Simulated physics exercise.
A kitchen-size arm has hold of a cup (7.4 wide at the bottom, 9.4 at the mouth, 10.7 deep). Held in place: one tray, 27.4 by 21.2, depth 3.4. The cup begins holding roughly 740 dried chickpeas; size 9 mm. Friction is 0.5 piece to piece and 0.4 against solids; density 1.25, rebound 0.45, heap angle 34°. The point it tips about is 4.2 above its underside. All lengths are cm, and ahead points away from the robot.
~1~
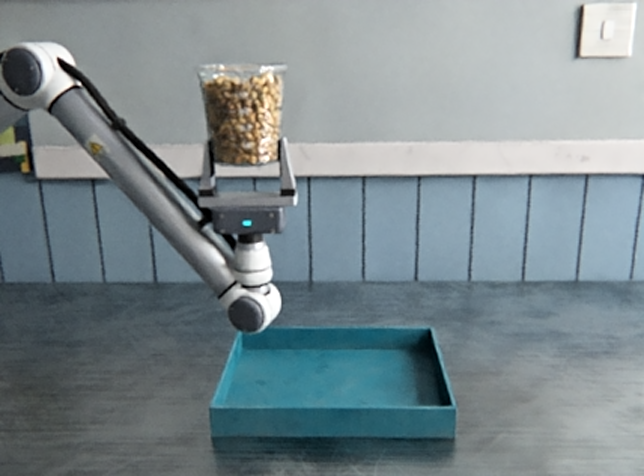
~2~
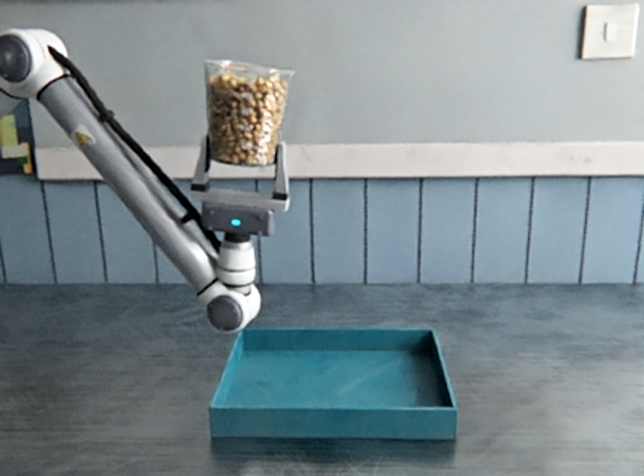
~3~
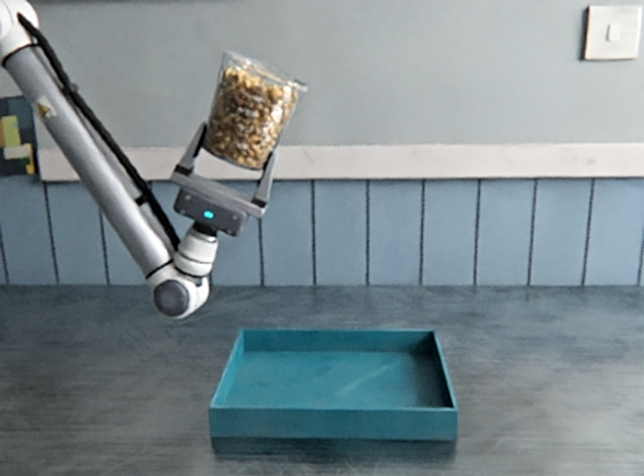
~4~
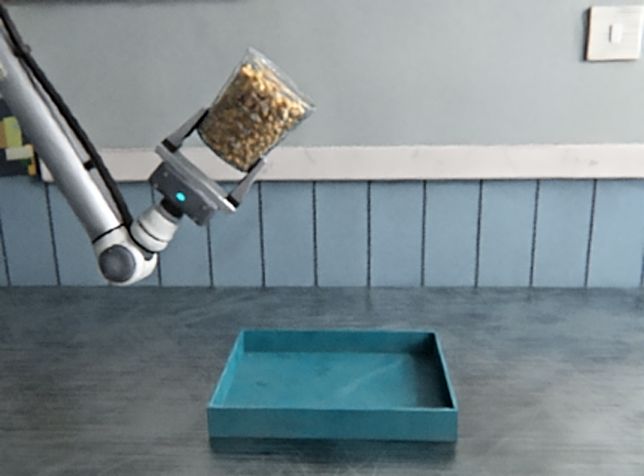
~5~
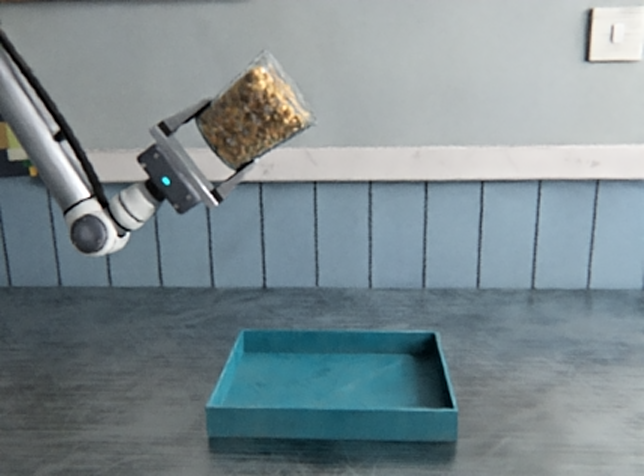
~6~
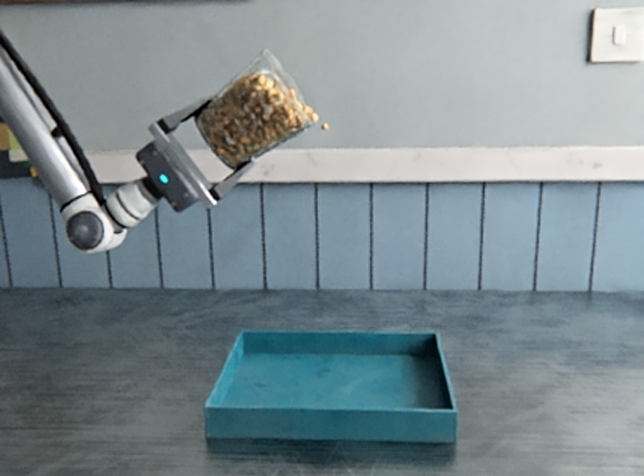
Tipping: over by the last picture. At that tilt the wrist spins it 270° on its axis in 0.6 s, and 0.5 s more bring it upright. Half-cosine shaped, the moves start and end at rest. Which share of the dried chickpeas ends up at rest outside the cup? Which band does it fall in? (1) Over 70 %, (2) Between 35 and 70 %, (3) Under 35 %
Option 3: Under 35 %.
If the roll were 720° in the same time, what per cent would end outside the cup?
Then roughly 5 per cent.
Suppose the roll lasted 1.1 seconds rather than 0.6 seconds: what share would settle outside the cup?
It would then come to about 5 per cent.
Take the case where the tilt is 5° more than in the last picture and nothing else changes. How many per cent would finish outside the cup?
Estimate: Near 5 %.
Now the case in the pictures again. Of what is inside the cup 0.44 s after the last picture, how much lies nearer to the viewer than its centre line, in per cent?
Roughly 50 per cent.
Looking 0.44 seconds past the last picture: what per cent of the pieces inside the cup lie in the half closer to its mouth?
Mouth-half share: Approx. 50 %.
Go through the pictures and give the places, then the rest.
The cup middle at (244, 115), upright; upper third of the load around (243, 90), from x 205 to 280, top at y 75; 735 in the cup, in the first picture.
The cup middle at (246, 115), tipped 7°; upper third of the load around (246, 89), from x 210 to 285, top at y 75, in the second picture.
The cup middle at (249, 115), tipped 24°; upper third of the load around (251, 92), from x 210 to 295, top at y 70, in the third picture.
The cup middle at (252, 116), tipped 43°; upper third of the load around (256, 95), from x 205 to 305, top at y 65, in the fourth picture.
The cup middle at (253, 116), tipped 55°; upper third of the load around (258, 97), from x 205 to 305, top at y 70, in the fifth picture.
The cup middle at (252, 116), tipped 56°; upper third of the load around (258, 98), from x 205 to 325, top at y 75; 734 in the cup, 1 in flight or on a rim, in the sixth picture.
Then, 0.44 s on, tipped 56°, highest piece 41 above the table; 730 in the cup, 4 in the tray, 1 in flight or on a rim.
Then, 0.88 s on, tipped 23°, highest piece 40 above the table; 721 in the cup, 14 in the tray.
Then, 1.30 s on, upright, highest piece 41 above the table; 721 in the cup, 13 in the tray, 1 on the table or floor.
Then, 2.00 s on, upright, highest piece 41 above the table; 721 in the cup, 13 in the tray, 1 on the table or floor.
In the end, 721 in the cup, 13 in the tray, 1 on the table or floor. That is 2 % outside the cup.
